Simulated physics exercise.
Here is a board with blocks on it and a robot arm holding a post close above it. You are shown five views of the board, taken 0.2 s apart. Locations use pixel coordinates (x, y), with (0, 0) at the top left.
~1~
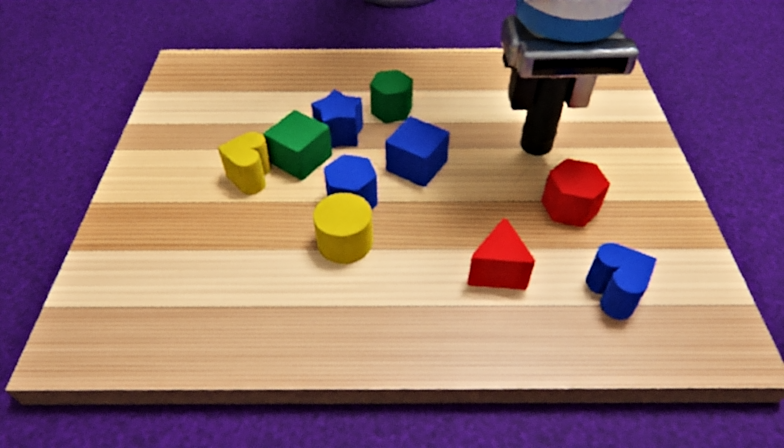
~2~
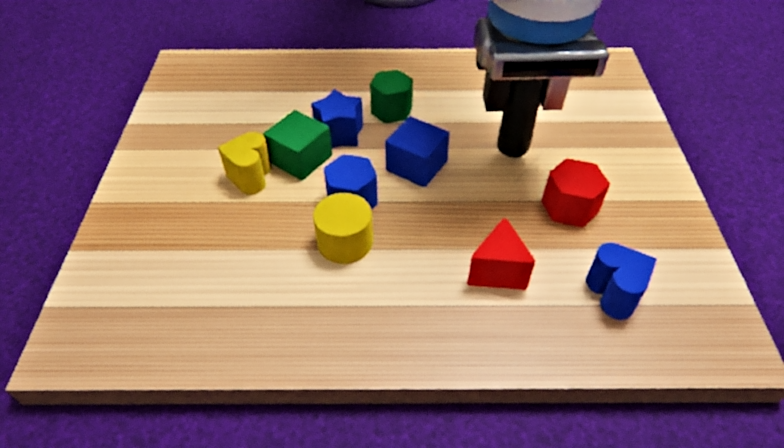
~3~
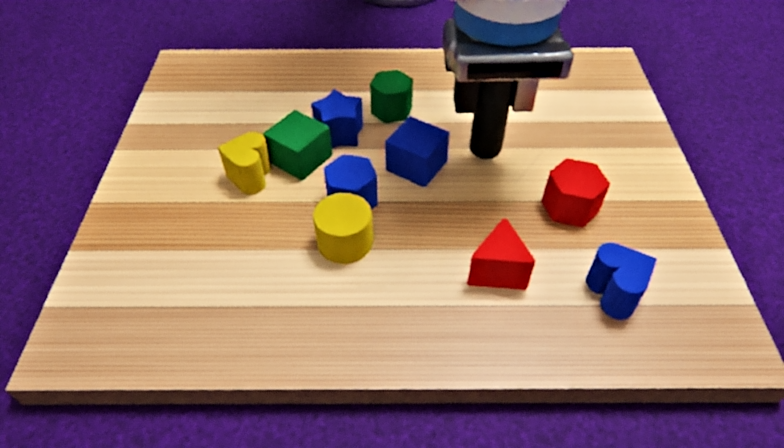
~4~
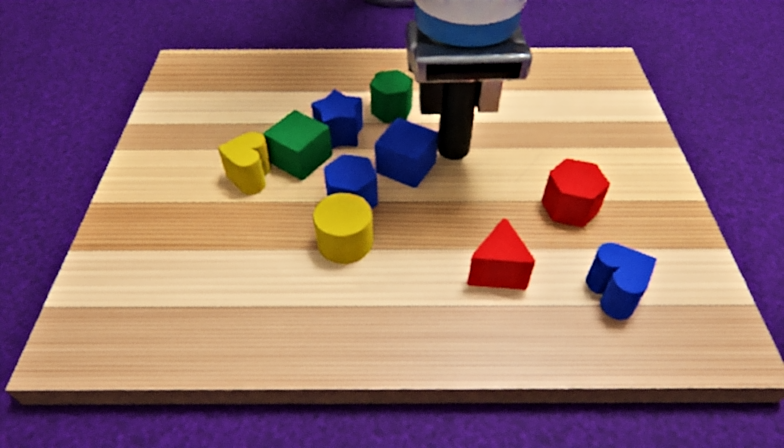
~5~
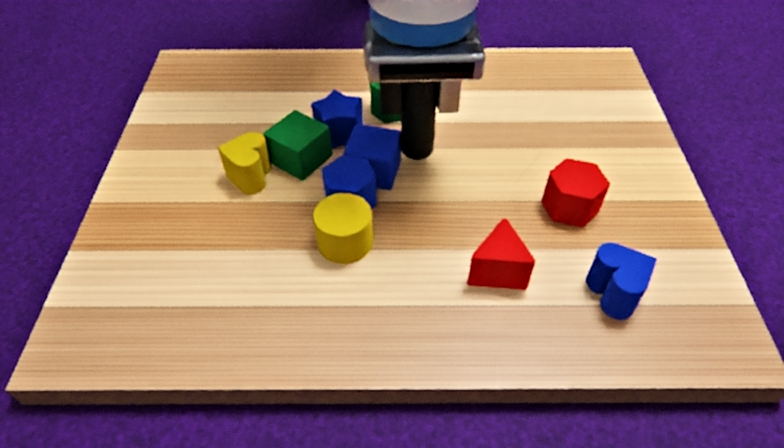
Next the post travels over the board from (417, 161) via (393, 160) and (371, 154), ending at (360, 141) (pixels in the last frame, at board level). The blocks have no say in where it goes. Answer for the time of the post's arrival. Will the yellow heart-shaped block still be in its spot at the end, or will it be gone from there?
Displaced, by a centimetre or more.
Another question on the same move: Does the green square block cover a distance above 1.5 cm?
The answer is yes.
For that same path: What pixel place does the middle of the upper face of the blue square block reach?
I think it will end close to (327, 133).
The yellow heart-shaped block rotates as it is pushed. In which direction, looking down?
From the top: Counterclockwise.
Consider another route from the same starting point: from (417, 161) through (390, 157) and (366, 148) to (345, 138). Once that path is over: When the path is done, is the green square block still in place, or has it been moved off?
The result: It moves.
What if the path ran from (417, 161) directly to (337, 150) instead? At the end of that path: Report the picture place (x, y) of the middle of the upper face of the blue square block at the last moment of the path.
The centre of its top will be at (314, 146).
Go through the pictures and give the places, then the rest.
The first picture shows post tip (536, 146); block tops, yellow heart-shaped block (243, 148); green square block (296, 129); blue star block (337, 105); blue square block (418, 136).
The second picture shows post (513, 148); blocks unchanged.
The third picture shows post (485, 149); blocks unchanged.
The fourth picture shows post (453, 150); blue square block (407, 137).
The fifth picture shows post (417, 150); yellow heart-shaped block (243, 148); green square block (296, 129); blue star block (337, 105); blue square block (373, 141).
What follows on the original path. Halfway along, post (380, 147); yellow heart-shaped block (238, 149), turned 15° anticlockwise; green square block (283, 128); blue square block (339, 139), turned 15° anticlockwise.
At the end, post (359, 130); yellow heart-shaped block (231, 151), turned 40° anticlockwise; green square block (266, 127); blue star block (326, 96); blue square block (327, 133), turned 35° anticlockwise.
